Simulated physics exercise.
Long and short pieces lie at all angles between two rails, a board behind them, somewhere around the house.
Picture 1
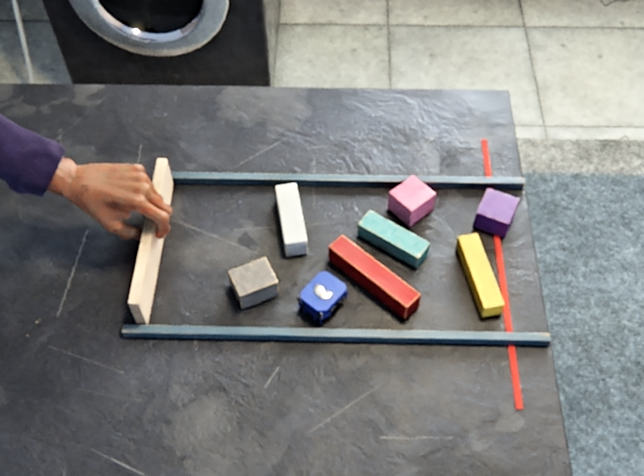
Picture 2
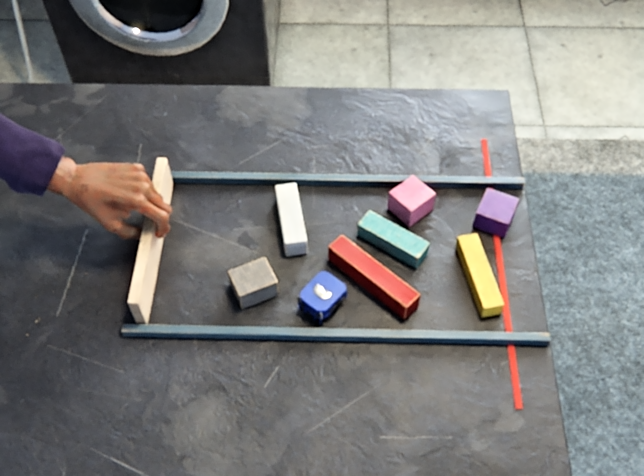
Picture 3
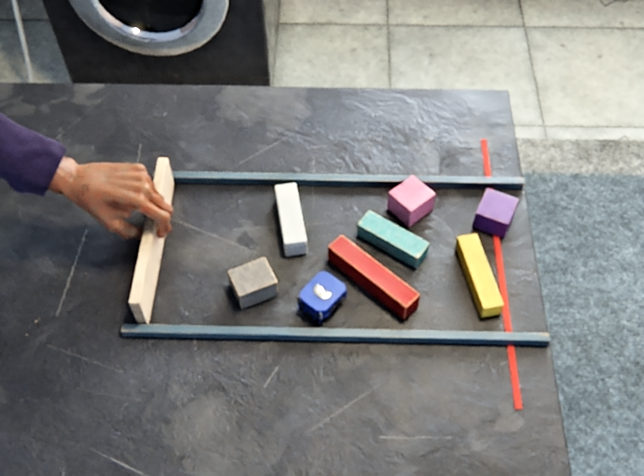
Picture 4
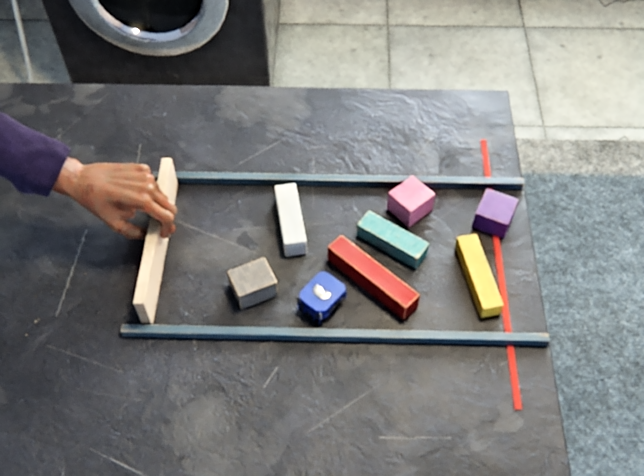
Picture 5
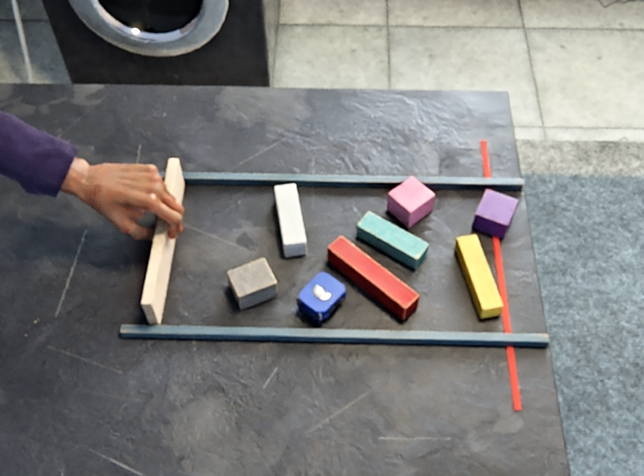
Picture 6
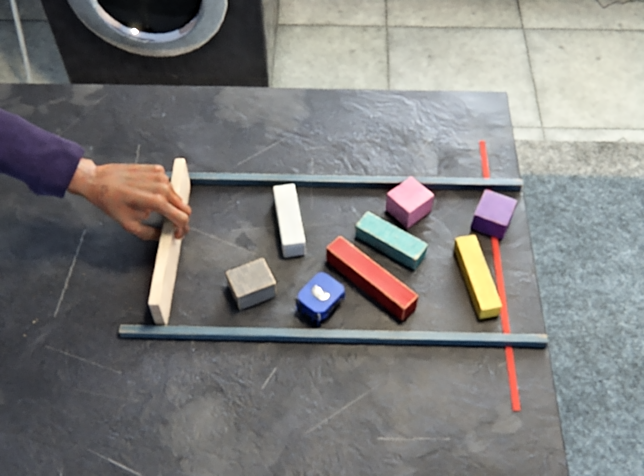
We see assorted coloured blocks and bars lying between two rails on a dark surface crossed by red tape, while a hand holds an upright board at the left, still at first, then slides it slightly right without touching them.
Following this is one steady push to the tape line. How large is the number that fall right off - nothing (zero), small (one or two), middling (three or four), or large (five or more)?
Large - five or more.
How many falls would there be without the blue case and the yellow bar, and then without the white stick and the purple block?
Tally of falls: 4 for the first try, 4 for the second.
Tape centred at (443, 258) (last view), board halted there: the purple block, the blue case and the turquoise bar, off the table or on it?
What happens: The purple block does not come off, the blue case does not come off, the turquoise bar does not come off.
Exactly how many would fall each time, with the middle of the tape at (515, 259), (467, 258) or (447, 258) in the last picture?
In order, 6, 2 and 1.
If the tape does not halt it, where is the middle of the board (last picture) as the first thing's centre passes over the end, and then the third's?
The first one at (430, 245), the next at (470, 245).
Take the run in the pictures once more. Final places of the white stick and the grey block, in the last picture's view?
First (506, 225), then (525, 298).
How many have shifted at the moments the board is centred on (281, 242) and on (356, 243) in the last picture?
At the first spot the count is 3, and at the second it is 5.
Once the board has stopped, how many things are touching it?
Total: 2.
Soon after, none off yet; purple block at rest near (494, 215); yellow bar at rest near (477, 276); pink block at rest near (409, 202).
Then, none off yet; purple block moved a little near (512, 218); yellow bar tipped a little near (548, 271); pink block moved well along near (483, 201).
At rest, the number that fall off is five or more; fallen, blue case, red stick, turquoise bar, pink block, yellow bar and purple block.
